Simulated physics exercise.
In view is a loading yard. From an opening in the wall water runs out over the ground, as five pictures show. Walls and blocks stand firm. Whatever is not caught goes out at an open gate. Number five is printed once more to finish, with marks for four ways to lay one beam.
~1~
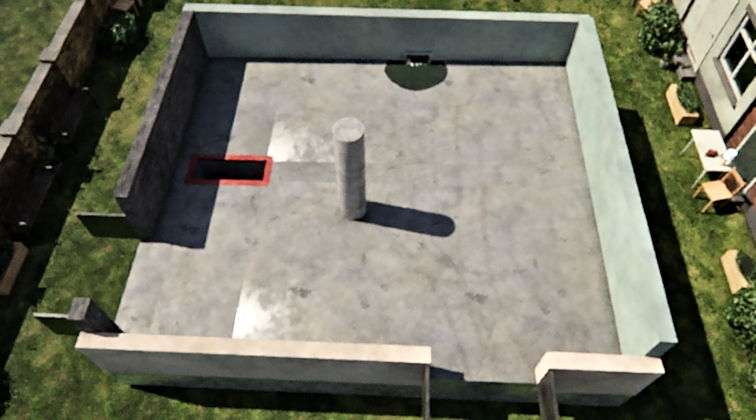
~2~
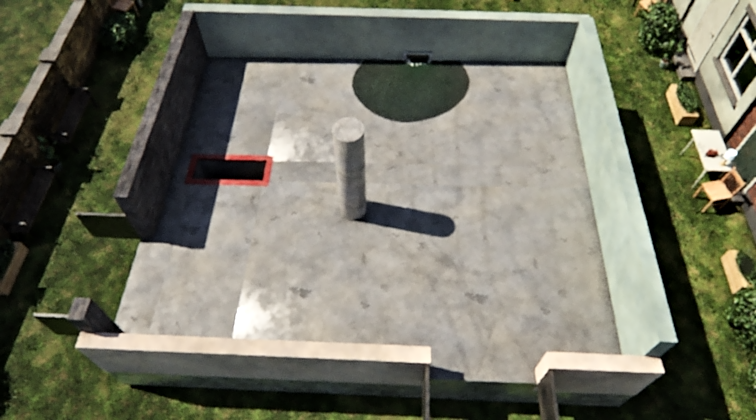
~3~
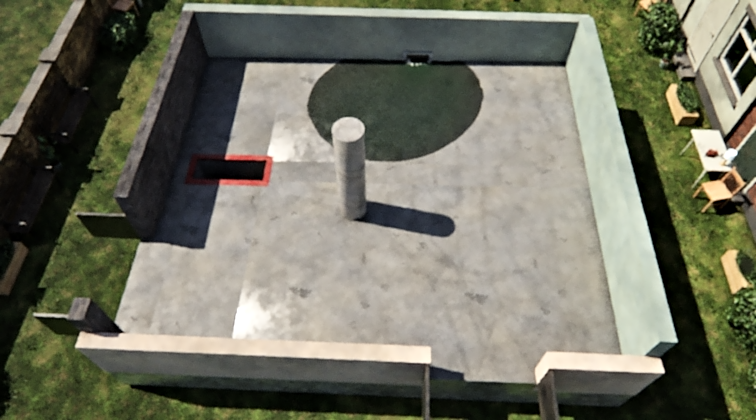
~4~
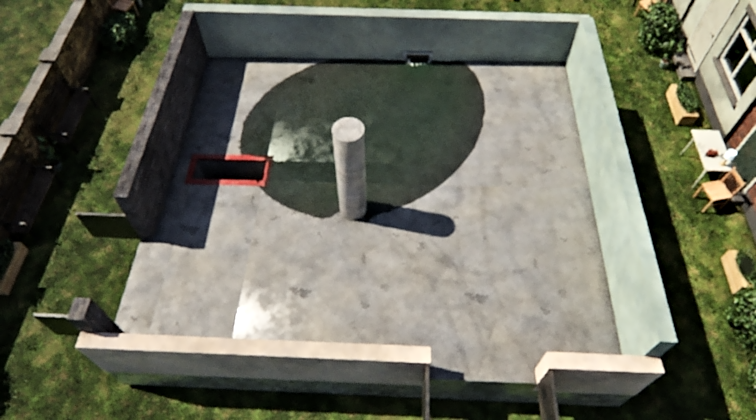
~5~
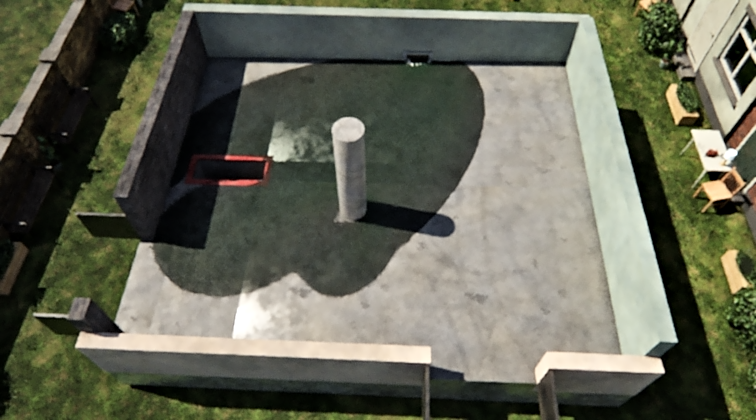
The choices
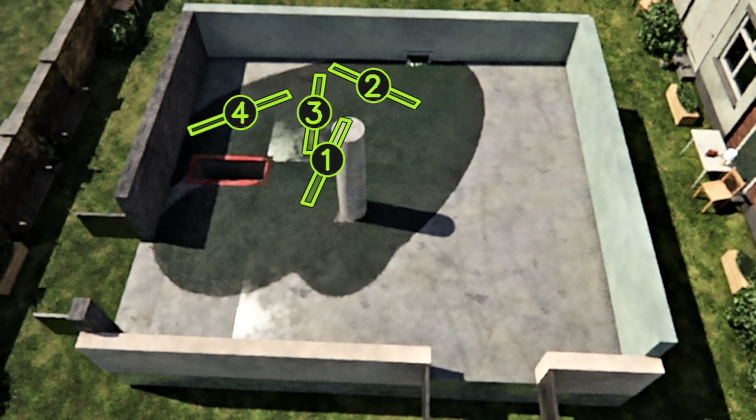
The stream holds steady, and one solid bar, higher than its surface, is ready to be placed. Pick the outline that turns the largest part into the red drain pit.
It is 4.
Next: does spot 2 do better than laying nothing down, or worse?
Spot 2 is worse.
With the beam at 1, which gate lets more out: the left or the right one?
More leaves on the left.
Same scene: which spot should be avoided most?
3 it is.
In lime, 1 from (306, 204) to (345, 120); 2 from (331, 66) to (416, 104); 3 from (309, 152) to (320, 75); 4 from (190, 131) to (288, 94).
With 1, about 22 % of the stream goes into the red drain pit, about 78 % out by the gates.
With 2, about 18 % of the stream goes into the red drain pit, about 82 % out by the gates.
With 3, about 6 % of the stream goes into the red drain pit, about 94 % out by the gates.
With 4, about 35 % of the stream goes into the red drain pit, about 65 % out by the gates.
